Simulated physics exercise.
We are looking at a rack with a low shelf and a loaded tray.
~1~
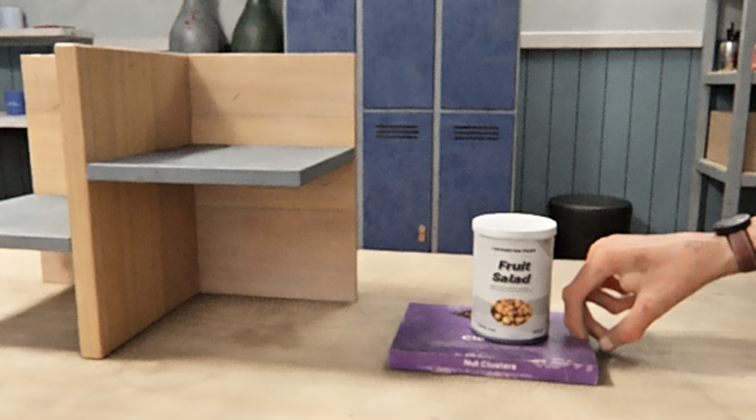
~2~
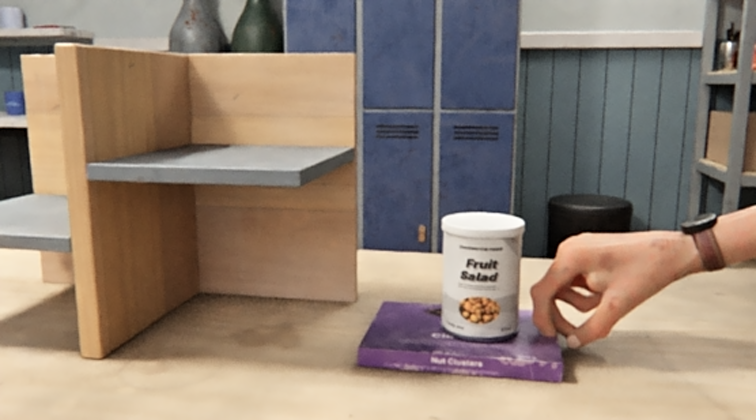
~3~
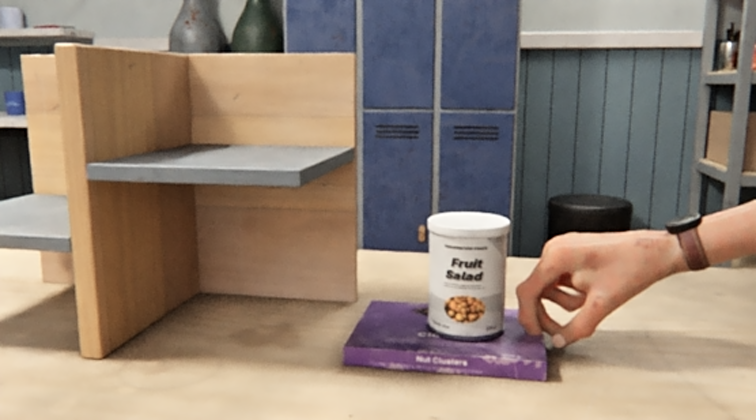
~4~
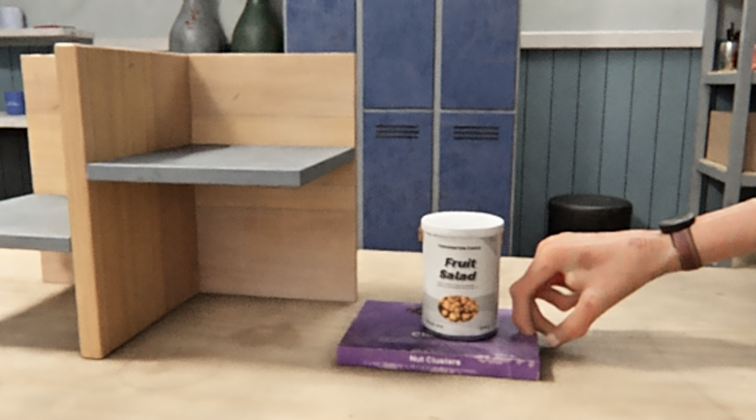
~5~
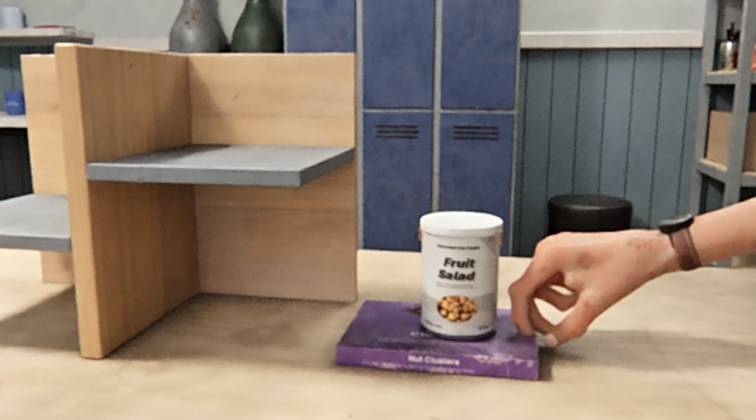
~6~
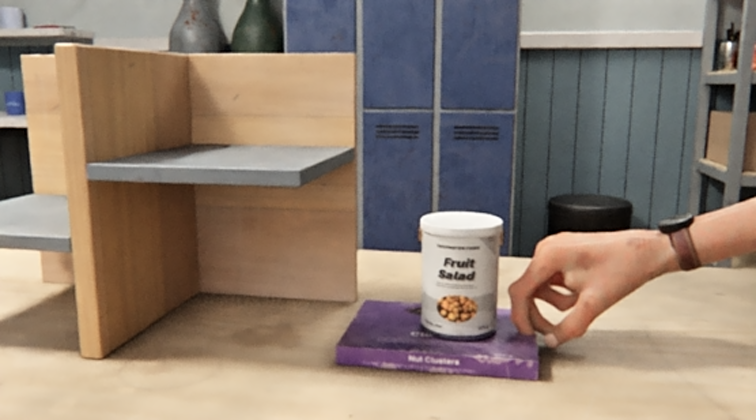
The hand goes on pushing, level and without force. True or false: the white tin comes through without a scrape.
True.
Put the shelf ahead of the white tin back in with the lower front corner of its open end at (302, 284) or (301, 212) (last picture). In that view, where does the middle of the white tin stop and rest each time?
Around (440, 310) for the first option and (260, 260) for the second.
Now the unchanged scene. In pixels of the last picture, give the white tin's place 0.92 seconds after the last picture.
Predicted middle: Around (374, 270).
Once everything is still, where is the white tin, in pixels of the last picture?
(262, 264).
Then, 0.92 s later than the last frame, white tin riding along near (374, 270).
When it is over, the white tin rides in untouched, near (262, 264).
